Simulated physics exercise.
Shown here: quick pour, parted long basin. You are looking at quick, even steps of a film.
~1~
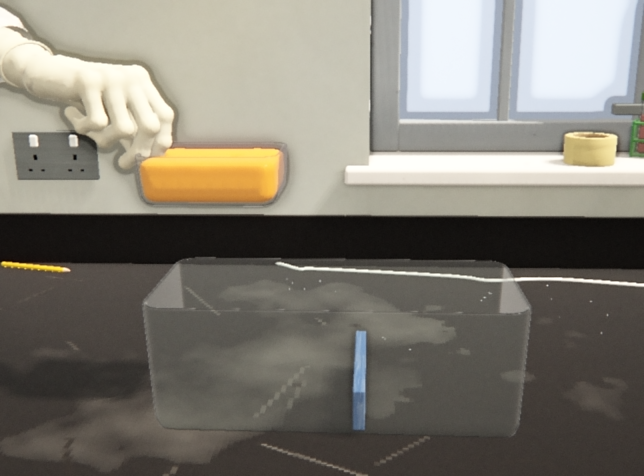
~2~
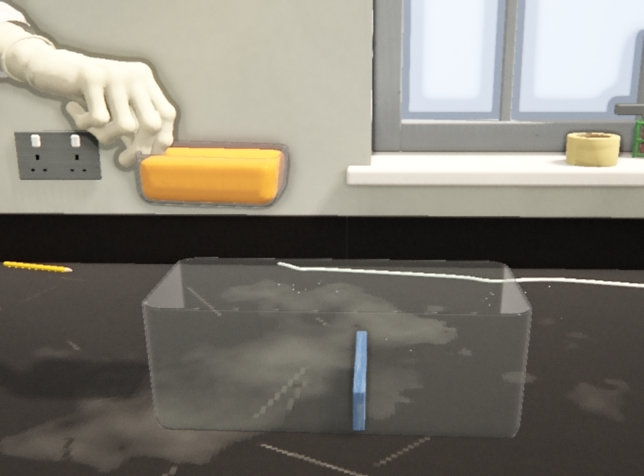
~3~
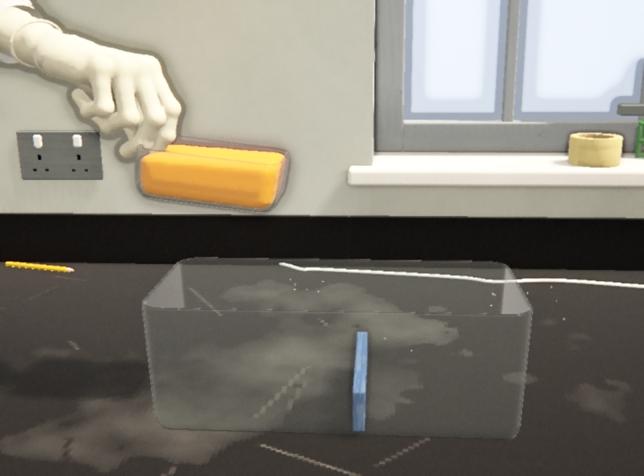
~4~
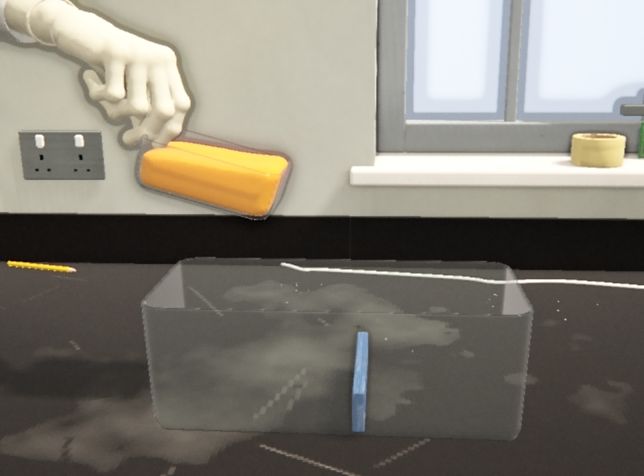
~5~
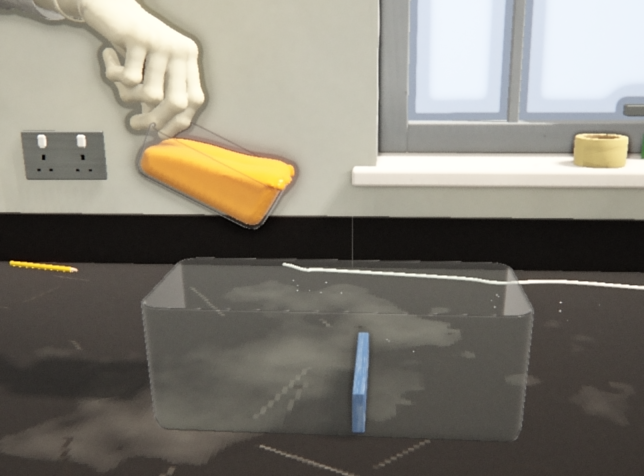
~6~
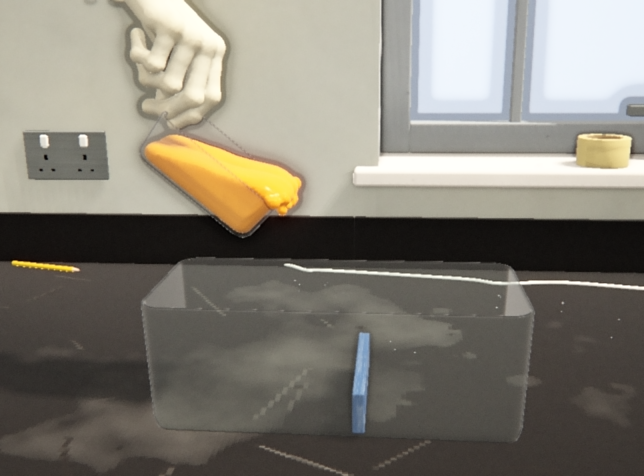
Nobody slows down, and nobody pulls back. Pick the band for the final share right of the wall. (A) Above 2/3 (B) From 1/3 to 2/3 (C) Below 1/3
(C) Below 1/3.
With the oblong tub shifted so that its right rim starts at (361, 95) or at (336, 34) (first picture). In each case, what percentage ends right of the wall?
First about 75, then 70 per cent.
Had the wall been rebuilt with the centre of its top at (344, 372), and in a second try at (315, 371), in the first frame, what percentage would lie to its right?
Case 1: 30 %; case 2: 75 %.
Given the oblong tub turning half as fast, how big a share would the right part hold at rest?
Near 25 parts in a hundred.
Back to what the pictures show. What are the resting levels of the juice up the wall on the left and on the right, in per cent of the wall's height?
Left: About 30; right: About 0.
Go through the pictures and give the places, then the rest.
In the first frame, tilt 0°; pouring edge (282, 152); surface from (151, 156) to (281, 157); the long basin's rim runs from (162, 283) to (517, 287); the wall's top is at (360, 360).
In the second frame, tilt 2°; pouring edge (283, 154); surface from (152, 155) to (281, 158).
In the third frame, tilt 7°; pouring edge (284, 160); surface from (154, 151) to (283, 160).
In the fourth frame, tilt 16°; pouring edge (286, 170); surface from (155, 149) to (285, 165).
In the fifth frame, tilt 27°; pouring edge (285, 184); surface from (155, 145) to (275, 172); 5 per cent is over the edge.
In the sixth frame, tilt 40°; pouring edge (281, 199); surface from (157, 140) to (254, 169); 13 per cent is over the edge.
A moment on, the oblong tub is tipped right over and 5 per cent is still to pour, 83 is left of the wall and 0 right of it.
Next, the oblong tub is tipped right over and 0 per cent is still to pour, 91 is left of the wall and 3 right of it.
Then the oblong tub is tipped right over and 0 per cent is still to pour, 90 is left of the wall and 6 right of it.
Later the oblong tub is tipped right over and 0 per cent is still to pour, 90 is left of the wall and 7 right of it.
In the end 90 per cent lies left of the wall, 7 right of it and 4 outside.
